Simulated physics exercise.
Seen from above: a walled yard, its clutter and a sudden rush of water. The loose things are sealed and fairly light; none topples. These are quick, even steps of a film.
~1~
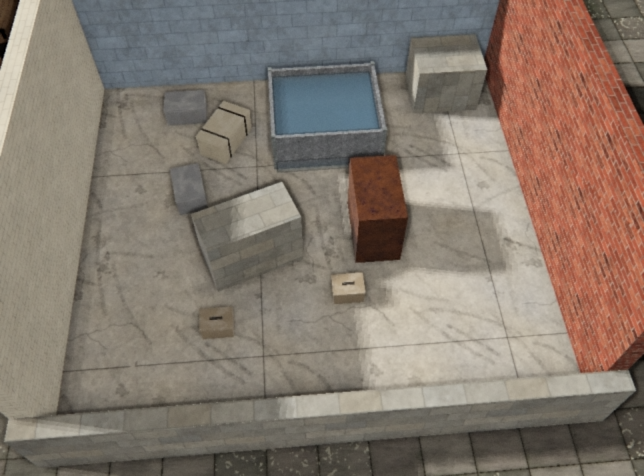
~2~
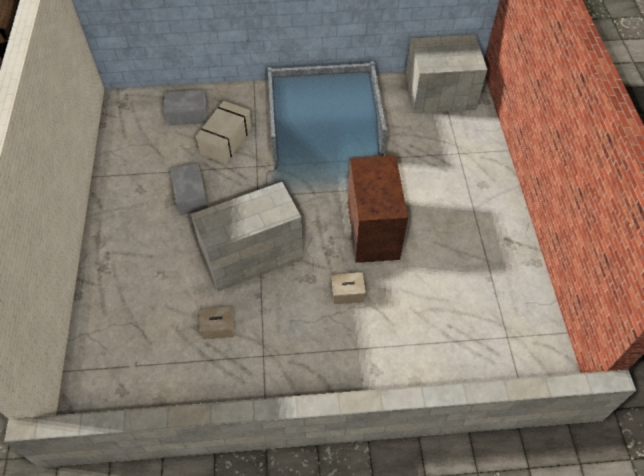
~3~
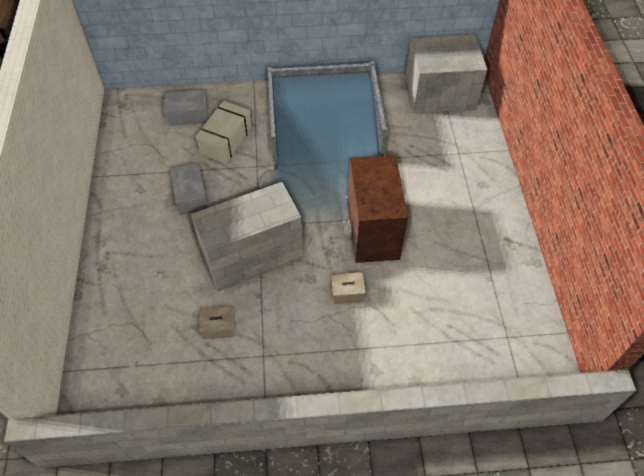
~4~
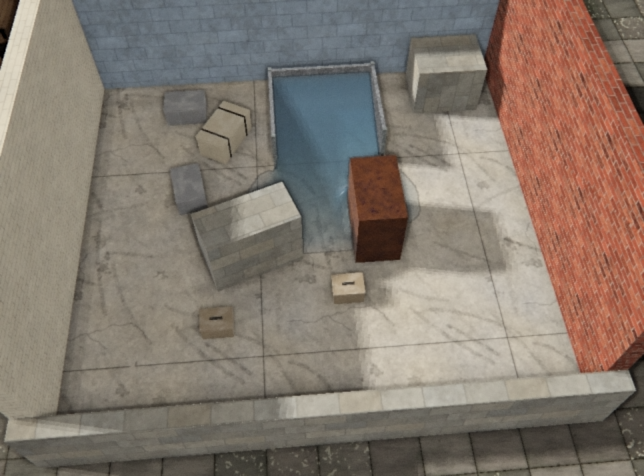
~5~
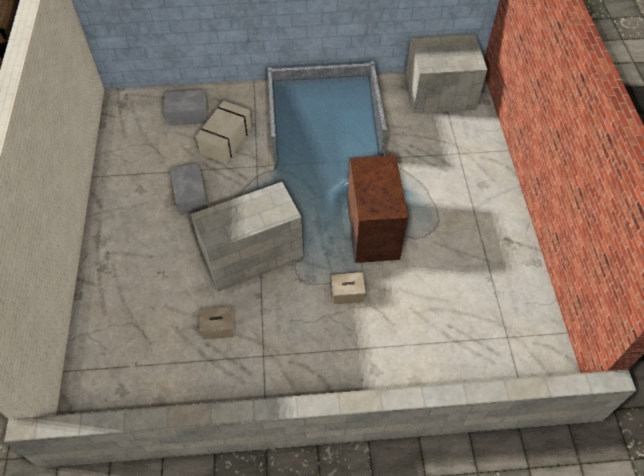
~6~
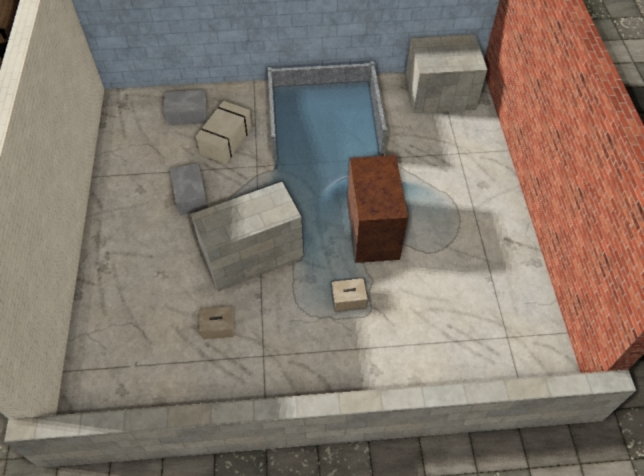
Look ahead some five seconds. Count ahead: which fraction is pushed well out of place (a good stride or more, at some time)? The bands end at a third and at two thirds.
That comes to less than a third.
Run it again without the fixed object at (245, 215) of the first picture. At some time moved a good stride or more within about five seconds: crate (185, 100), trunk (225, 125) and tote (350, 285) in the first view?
In turn: Never so far, short of that, yes.
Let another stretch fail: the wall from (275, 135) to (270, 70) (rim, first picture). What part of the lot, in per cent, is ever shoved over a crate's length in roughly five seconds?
Near 80 in a hundred.
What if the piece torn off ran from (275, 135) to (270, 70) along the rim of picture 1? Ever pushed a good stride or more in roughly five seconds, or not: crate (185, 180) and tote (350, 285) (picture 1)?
One after the other: Shifted that much, no.
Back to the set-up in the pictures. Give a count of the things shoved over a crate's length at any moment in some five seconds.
It comes to 1.
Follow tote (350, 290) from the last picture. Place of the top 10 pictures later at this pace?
At about (449, 379).
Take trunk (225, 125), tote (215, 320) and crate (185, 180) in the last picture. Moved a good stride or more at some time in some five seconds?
As listed: Not that far, under that, short of that.
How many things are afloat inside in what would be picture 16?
It comes to 1.
A moment on, 1 of 5 are well off their spots; 0 afloat.
Next, 1 of 5 are well off their spots; 1 afloat.
Later, 1 of 5 are well off their spots; 1 afloat.
In the end, 1 of 5 are well off their spots, and 1 have been at some point; 1 afloat.
